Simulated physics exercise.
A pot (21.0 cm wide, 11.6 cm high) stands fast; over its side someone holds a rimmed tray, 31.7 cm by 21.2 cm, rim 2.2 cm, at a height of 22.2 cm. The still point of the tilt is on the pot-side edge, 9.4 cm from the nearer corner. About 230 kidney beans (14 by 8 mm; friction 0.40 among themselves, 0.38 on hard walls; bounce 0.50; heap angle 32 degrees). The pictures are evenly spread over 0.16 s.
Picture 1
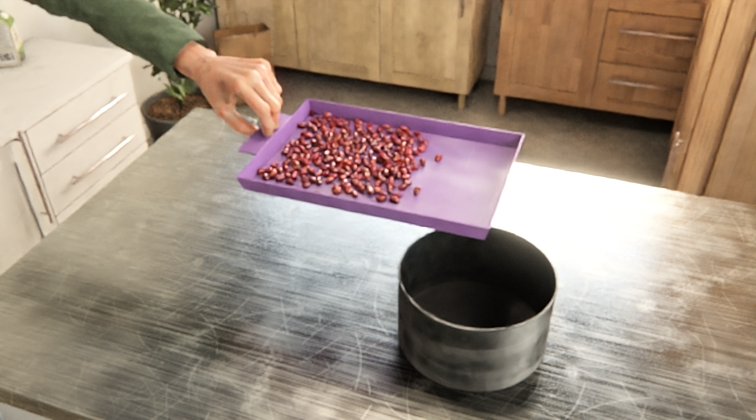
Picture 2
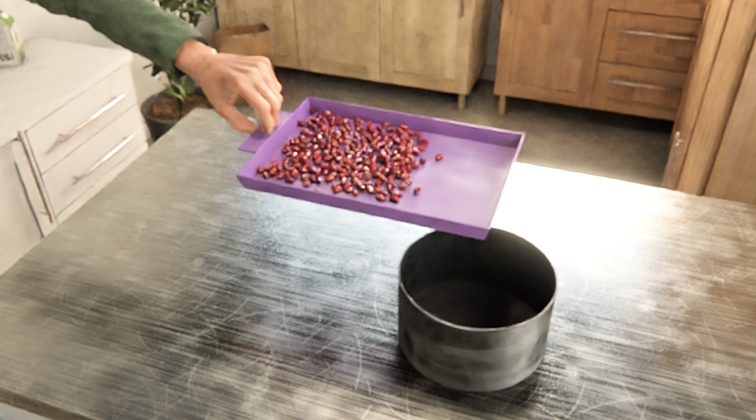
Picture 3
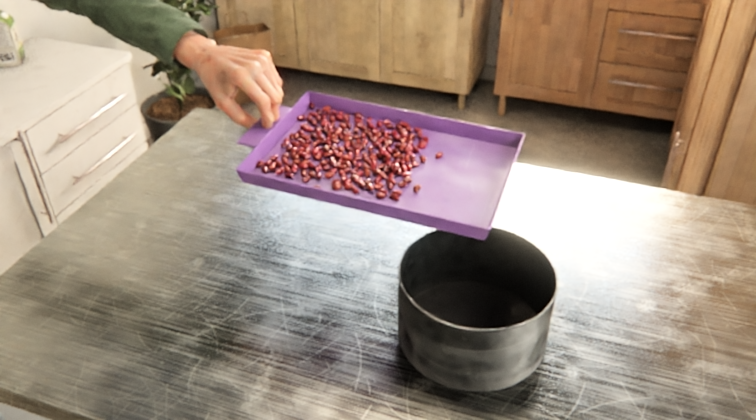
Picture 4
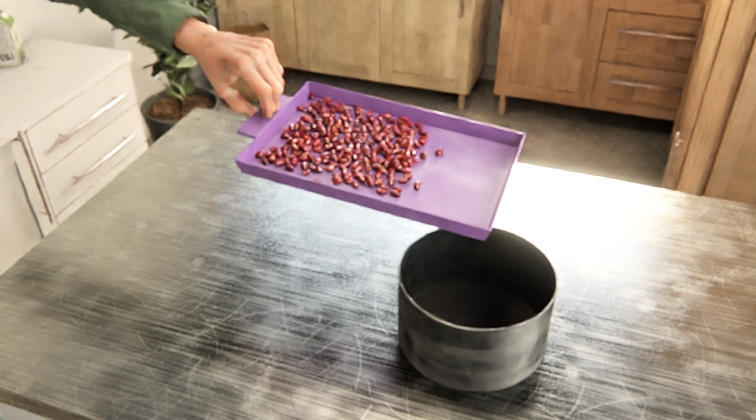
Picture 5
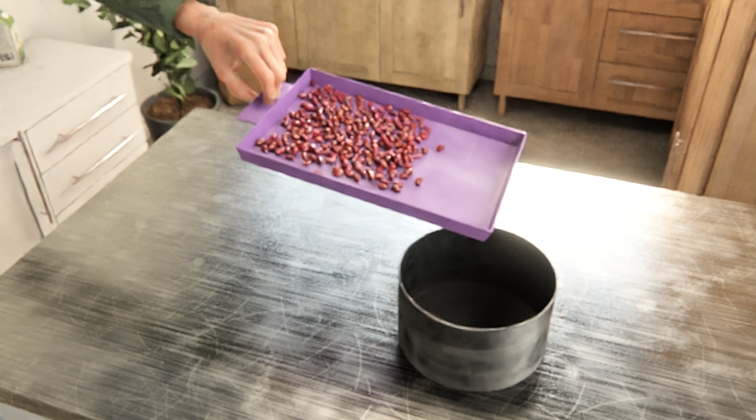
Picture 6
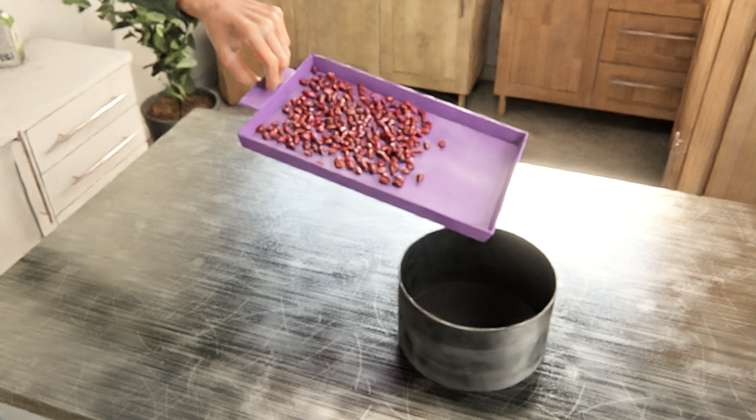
A purple rimmed tray of dark red beans, held at its left end by a hand in a green sleeve, starts out nearly level above a dark pot on a table. The hand raises that end, slowly then faster, tilting the tray down toward the pot, while the beans stay bunched mostly on its left side.
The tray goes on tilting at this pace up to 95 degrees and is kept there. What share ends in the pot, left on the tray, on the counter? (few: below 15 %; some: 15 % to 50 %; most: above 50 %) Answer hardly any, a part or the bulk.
In the pot: A part; left on the tray: Hardly any; on the counter: The bulk.
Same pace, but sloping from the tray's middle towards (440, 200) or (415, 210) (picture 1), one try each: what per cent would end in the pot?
Some 65 and 85 per cent.
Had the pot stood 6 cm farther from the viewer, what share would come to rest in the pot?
It would be near 20 per cent.
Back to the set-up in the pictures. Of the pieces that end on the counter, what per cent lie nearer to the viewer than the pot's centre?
Roughly 60 per cent.
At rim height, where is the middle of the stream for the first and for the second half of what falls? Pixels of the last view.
First near (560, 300), later near (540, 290).
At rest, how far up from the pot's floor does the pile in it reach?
Some 1.5 cm.
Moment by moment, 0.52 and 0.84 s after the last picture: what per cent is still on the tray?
About 55, 0.
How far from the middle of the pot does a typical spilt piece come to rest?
Some 30 cm.
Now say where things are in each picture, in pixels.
Tray tilt 0 degrees, front corners at (242, 175) and (486, 225); middle of the pieces at (349, 155); pot at (477, 272), in the first frame.
Tray tilt 1 degrees, front corners at (242, 173) and (486, 225); middle of the pieces at (349, 154), in the second frame.
Tray tilt 2 degrees, front corners at (242, 168) and (486, 225); middle of the pieces at (349, 150), in the third frame.
Tray tilt 5 degrees, front corners at (242, 158) and (487, 226), lowest corner right front; middle of the pieces at (350, 144), in the fourth frame.
Tray tilt 9 degrees, front corners at (242, 146) and (488, 227), lowest corner right front; middle of the pieces at (351, 135), in the fifth frame.
Tray tilt 13 degrees, front corners at (244, 132) and (489, 229), lowest corner right front; middle of the pieces at (353, 126); pot at (477, 272), in the sixth frame.
Then, 0.31 s after the last picture, tilt 53 degrees; the tray holds 100 %, the pot 0 %.
Then, 0.52 s after the last picture, tilt 81 degrees; the tray holds 55 %, the pot 0 %.
Then, 0.84 s after the last picture, tilt 95 degrees; the tray holds 0 %, the pot 25 %.
In the end, pot 30 %, tray 0 %, counter 70 %.
